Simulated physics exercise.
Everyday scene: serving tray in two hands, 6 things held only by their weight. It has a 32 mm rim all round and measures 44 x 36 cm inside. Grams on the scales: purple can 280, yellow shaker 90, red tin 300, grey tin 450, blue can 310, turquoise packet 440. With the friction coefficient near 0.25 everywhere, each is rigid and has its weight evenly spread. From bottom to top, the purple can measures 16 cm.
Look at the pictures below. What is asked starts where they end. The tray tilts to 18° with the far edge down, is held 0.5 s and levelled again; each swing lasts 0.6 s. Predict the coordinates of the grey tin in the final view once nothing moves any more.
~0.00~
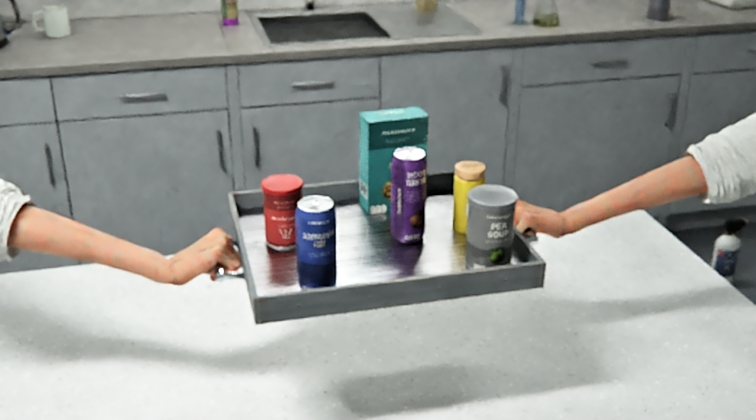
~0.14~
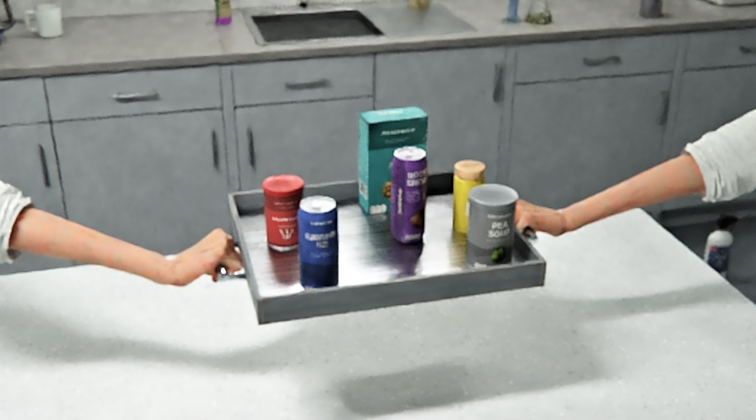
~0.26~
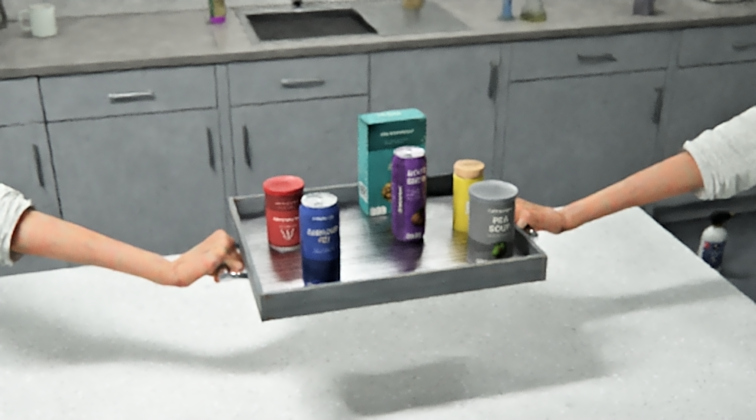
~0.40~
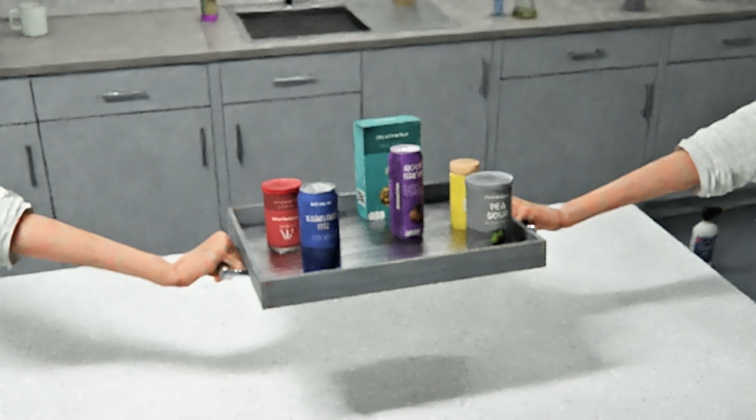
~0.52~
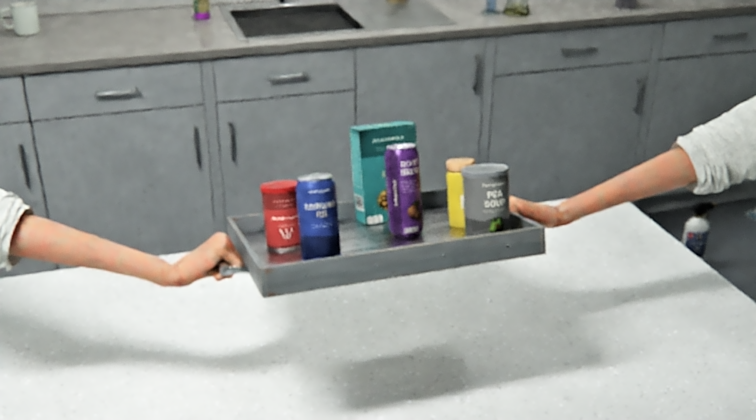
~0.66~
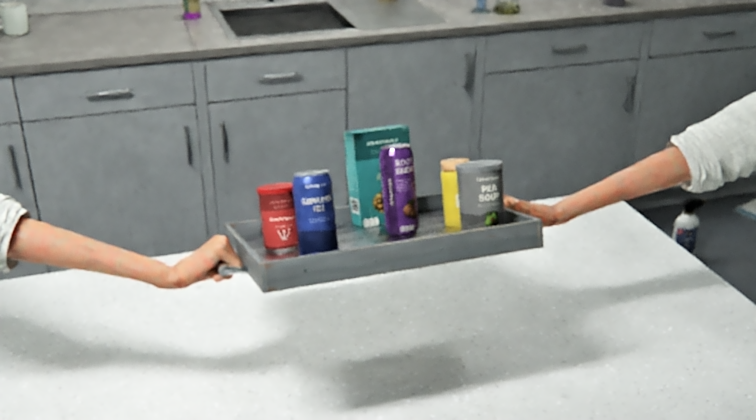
Its coordinates would be about (439, 175).
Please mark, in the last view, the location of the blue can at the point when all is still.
Near (301, 183).
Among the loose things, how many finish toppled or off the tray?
The tally is 0.
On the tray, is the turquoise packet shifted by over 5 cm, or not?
In the end the turquoise packet remains stationary.
By 0.86 s, tray tilted 18°, far edge down; grey tin 4 cm from its spot near (473, 198); blue can 5 cm from its spot; purple can 5 cm from its spot.
By 1.06 s, tray tilted 18°, far edge down; grey tin 11 cm from its spot near (459, 193); blue can 12 cm from its spot; yellow shaker 11 cm from its spot.
By 1.26 s, tray tilted 18°, far edge down; grey tin 20 cm from its spot near (440, 187); blue can 22 cm from its spot; yellow shaker 14 cm from its spot.
When it is over (2.3 s), not toppled but over 5 cm from the start, purple can, yellow shaker, red tin, grey tin and blue can; the last one within 5 cm of the start. In the last view, grey tin near (439, 175).
